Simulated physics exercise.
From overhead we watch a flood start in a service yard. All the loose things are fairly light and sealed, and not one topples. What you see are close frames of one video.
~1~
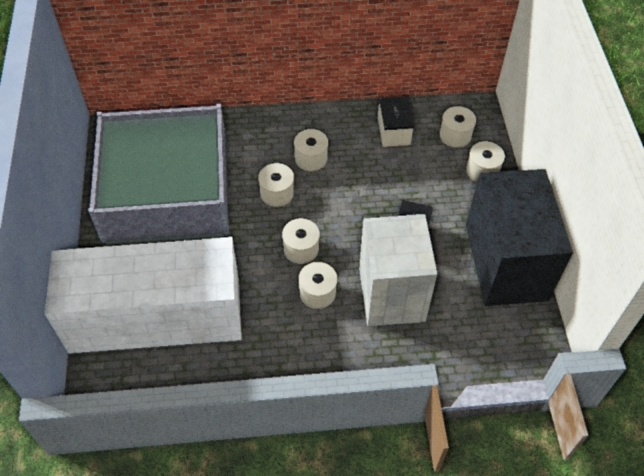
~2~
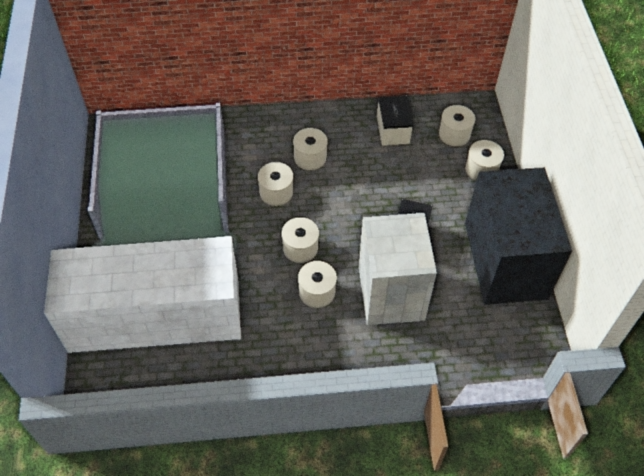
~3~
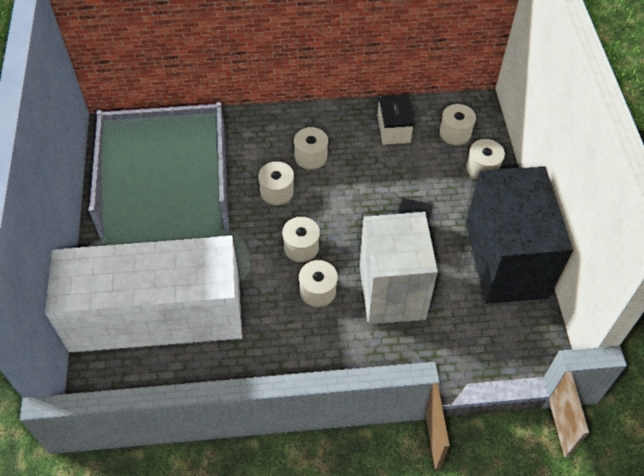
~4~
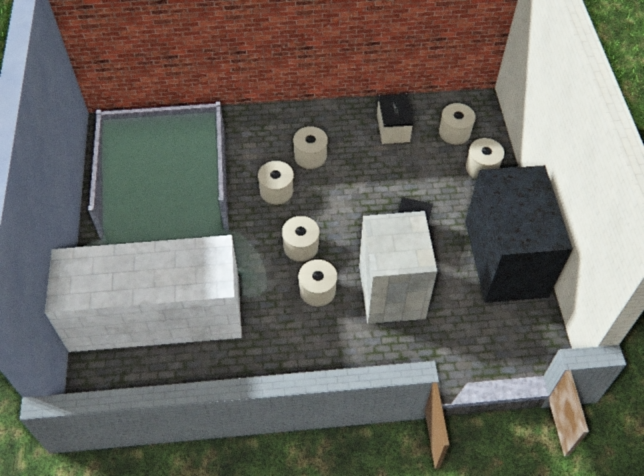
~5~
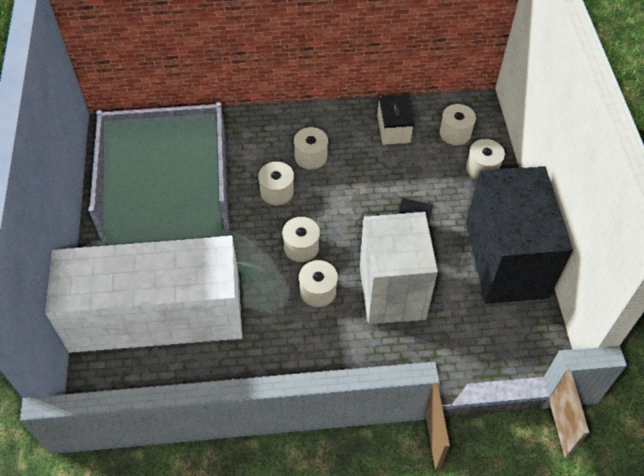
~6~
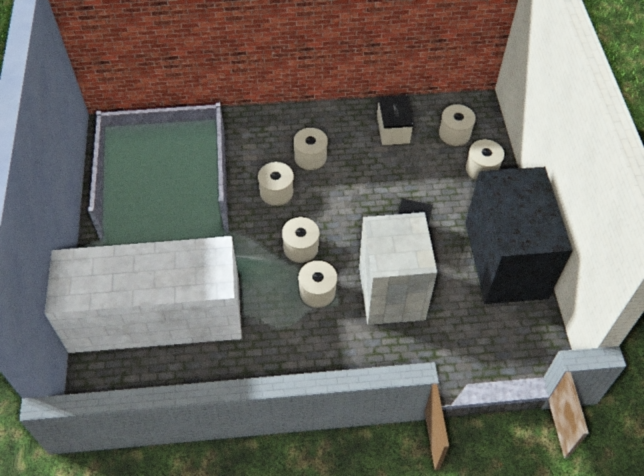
Walled paved yard seen from above, with greenish water spreading rightward from behind a pale block toward tubs that stay still.
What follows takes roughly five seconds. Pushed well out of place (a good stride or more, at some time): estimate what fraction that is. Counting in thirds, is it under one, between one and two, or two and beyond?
That share lands between a third and two thirds.
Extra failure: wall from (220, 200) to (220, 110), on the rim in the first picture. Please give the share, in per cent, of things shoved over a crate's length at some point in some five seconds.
Roughly 90 percent.
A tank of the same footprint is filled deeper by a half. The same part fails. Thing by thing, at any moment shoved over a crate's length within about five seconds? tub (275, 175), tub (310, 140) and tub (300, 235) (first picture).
Note, in sequence: Within that / within that / past that mark.
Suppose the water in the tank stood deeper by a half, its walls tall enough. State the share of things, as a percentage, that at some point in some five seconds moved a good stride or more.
Something like 80 percent.
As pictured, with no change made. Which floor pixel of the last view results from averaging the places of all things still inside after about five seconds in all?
I'd put it around pixel (418, 184).
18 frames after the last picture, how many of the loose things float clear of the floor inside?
Tally: 2.
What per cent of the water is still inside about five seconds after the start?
Close to 96 percent of it stays.
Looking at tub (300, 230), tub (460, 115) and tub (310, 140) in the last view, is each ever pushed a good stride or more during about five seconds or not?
Outcome, each in turn - passed the mark / never cleared it / never cleared it.
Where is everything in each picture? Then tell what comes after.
In the first picture, a tub at (459, 119) rests on the ground; a tub at (318, 278) rests on the ground; 0 of 8 have shifted.
In the second picture, a tub at (458, 117) rests on the ground; a tub at (317, 277) rests on the ground; 0 of 8 have shifted.
In the third picture, a tub at (459, 116) rests on the ground; a tub at (318, 277), on the bottom; 0 of 8 have shifted.
In the fourth picture, a tub at (458, 115), on the bottom; a tub at (318, 276), on the bottom; 0 of 8 have shifted.
In the fifth picture, a tub at (459, 116), on the bottom; a tub at (318, 277), on the bottom; 0 of 8 have shifted.
In the sixth picture, a tub at (459, 117) rests on the ground; a tub at (318, 277) rests on the ground; 0 of 8 have shifted.
A moment on, 0 of 8 are well off their spots; 0 afloat.
Next, 3 of 8 are well off their spots; 0 afloat.
Later, 4 of 8 are well off their spots; 2 afloat.
In the end, 4 of 8 are well off their spots, and 4 have been at some point; 3 afloat.
